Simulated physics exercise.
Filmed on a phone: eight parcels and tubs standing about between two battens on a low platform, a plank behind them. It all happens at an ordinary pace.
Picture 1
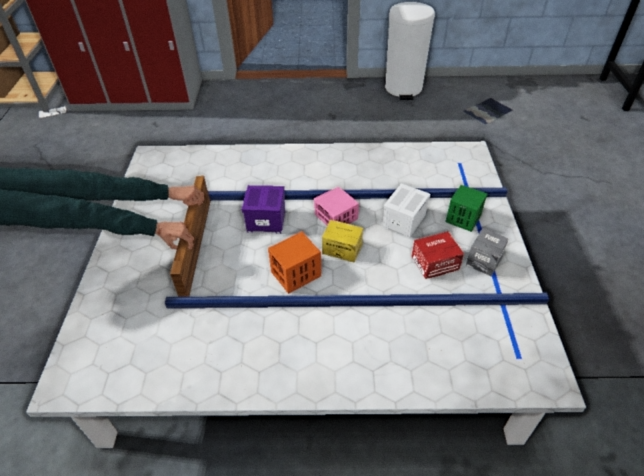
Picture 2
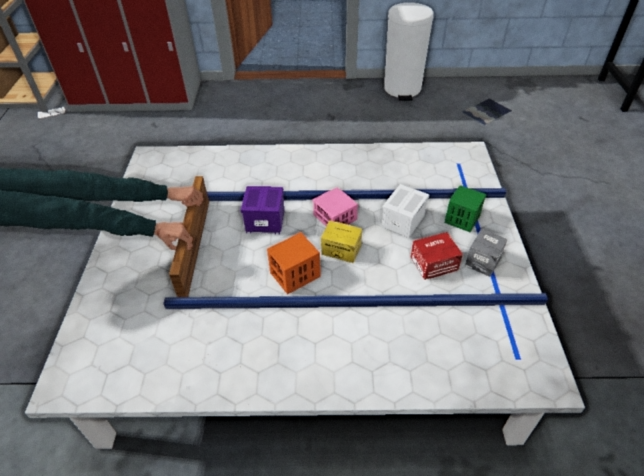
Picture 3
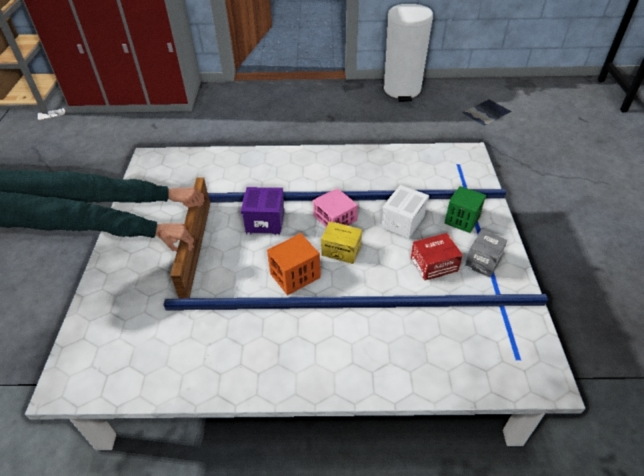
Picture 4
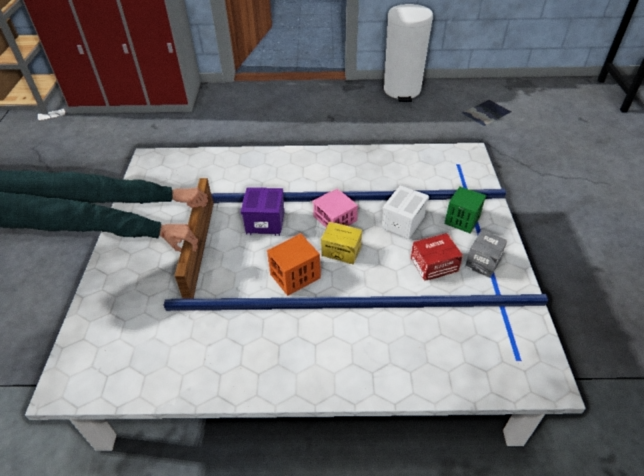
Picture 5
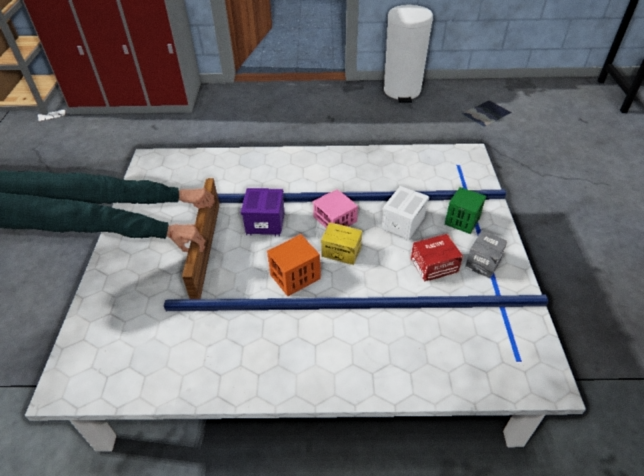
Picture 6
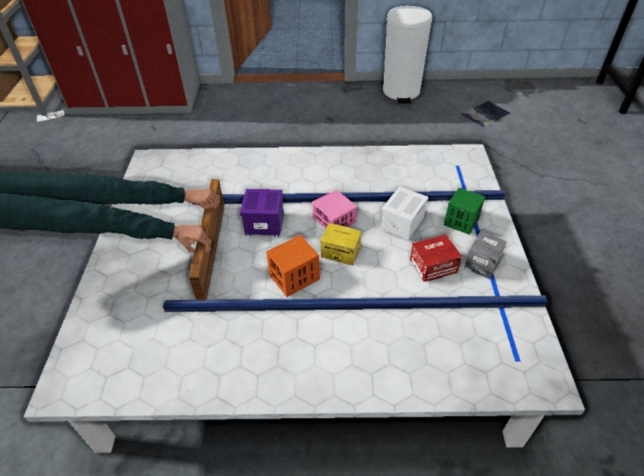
The video shows two hands holding a wooden plank upright on a white table and sliding it slightly to the right between two blue rails, while the eight colourful crates and boxes ahead of it stay still.
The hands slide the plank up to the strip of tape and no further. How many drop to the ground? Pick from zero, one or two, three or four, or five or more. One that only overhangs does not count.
In the end the number that fall off is five or more.
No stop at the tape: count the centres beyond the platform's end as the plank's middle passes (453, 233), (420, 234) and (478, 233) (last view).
The counts: 3, 1 and 5.
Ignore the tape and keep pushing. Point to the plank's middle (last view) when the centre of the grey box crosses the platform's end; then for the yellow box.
About (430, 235), and (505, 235) for the other.
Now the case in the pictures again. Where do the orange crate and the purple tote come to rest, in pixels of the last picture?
The orange crate at (520, 273), the purple tote at (497, 209).
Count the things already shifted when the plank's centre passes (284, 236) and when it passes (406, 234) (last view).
3 and 8.
A little later, none off yet; grey box at rest near (485, 255); green crate at rest near (464, 211); red box at rest near (435, 258).
Next, none off yet; grey box at rest near (485, 255); green crate shifted a little near (479, 209); red box at rest near (435, 258).
Later still, one off so far; grey box shifted well along near (529, 245); green crate dropping near (538, 239); red box shifted about its own width near (489, 253).
When it is over, the number that fall off is five or more; down, pink crate, white tote, red box, green crate and grey box.
